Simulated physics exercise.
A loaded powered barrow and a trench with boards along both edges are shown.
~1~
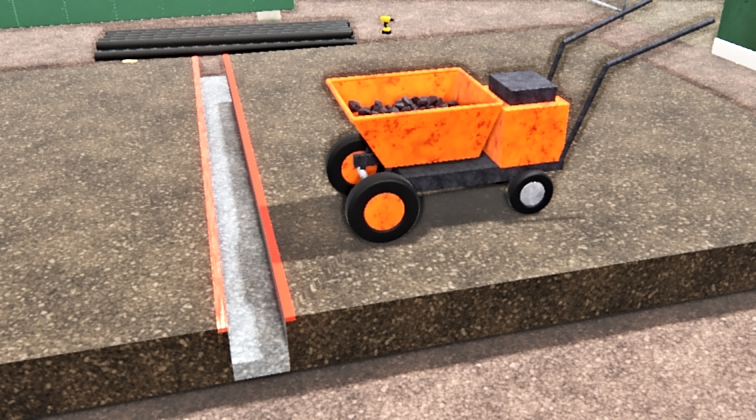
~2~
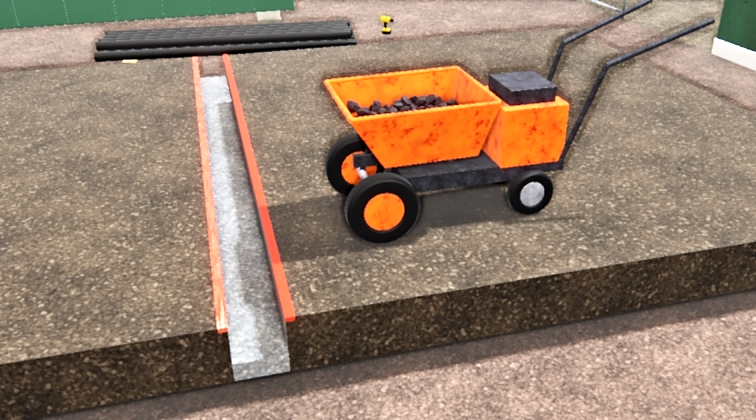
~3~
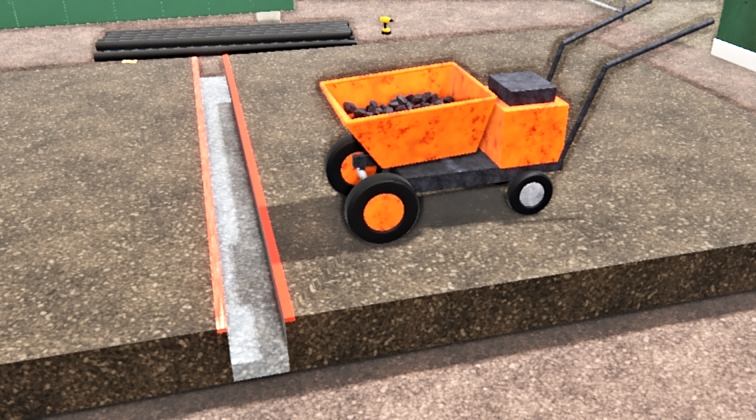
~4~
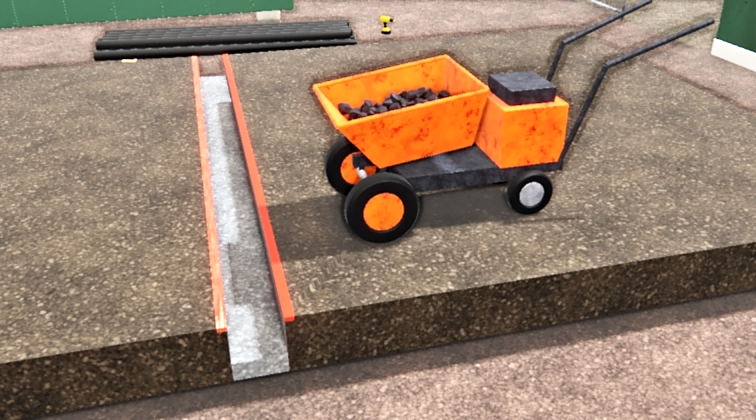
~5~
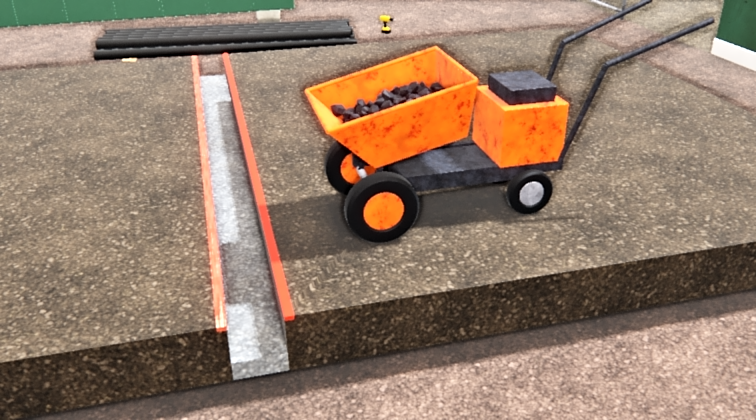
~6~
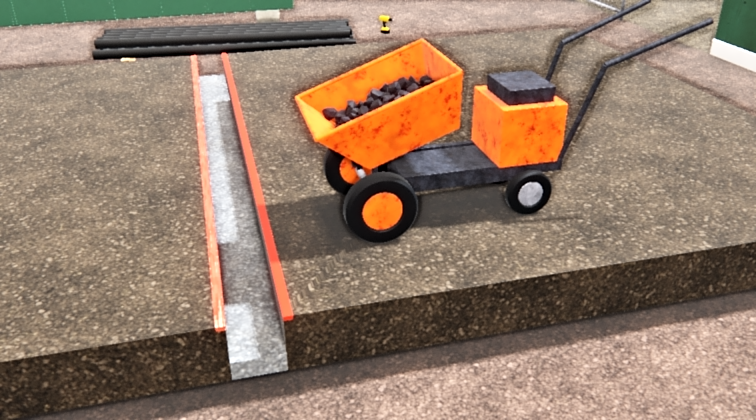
Orange skip of a powered barrow, loaded with dark lumps, tilting gradually forward to the left beside a board-edged trench.
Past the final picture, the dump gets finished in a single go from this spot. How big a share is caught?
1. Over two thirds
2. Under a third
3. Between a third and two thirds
Over two thirds (1).
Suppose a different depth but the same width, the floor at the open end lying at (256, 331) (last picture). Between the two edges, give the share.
It would be close to 60 percent.
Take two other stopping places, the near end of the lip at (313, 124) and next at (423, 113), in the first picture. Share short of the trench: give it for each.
Roughly 0 per cent at the first spot and 60 per cent at the second.
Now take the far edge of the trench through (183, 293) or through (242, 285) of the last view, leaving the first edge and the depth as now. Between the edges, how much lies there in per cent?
In order: Near 100, then 70 percent.
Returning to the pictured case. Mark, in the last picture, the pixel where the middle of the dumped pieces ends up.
The centre comes to rest near (244, 250).
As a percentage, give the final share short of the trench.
I'd estimate about 5 per cent of the load.
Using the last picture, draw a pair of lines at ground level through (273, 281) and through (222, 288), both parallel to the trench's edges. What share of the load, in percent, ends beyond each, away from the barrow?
100 % and 0 %, in that order.
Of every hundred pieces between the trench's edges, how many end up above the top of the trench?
Estimate: Close to 10 in a hundred.
Soon, skip tipped steeply; all in the skip.
A while on, skip tipped right over; most in the skip; a stray few short of the trench; a small part in or heaped over the trench.
Towards the end, skip tipped right over; a small part in the skip; a stray few short of the trench; most in or heaped over the trench; a stray few beyond it.
Finally, skip tipped right over; a stray few short of the trench; nearly all in or heaped over the trench; a stray few beyond it.
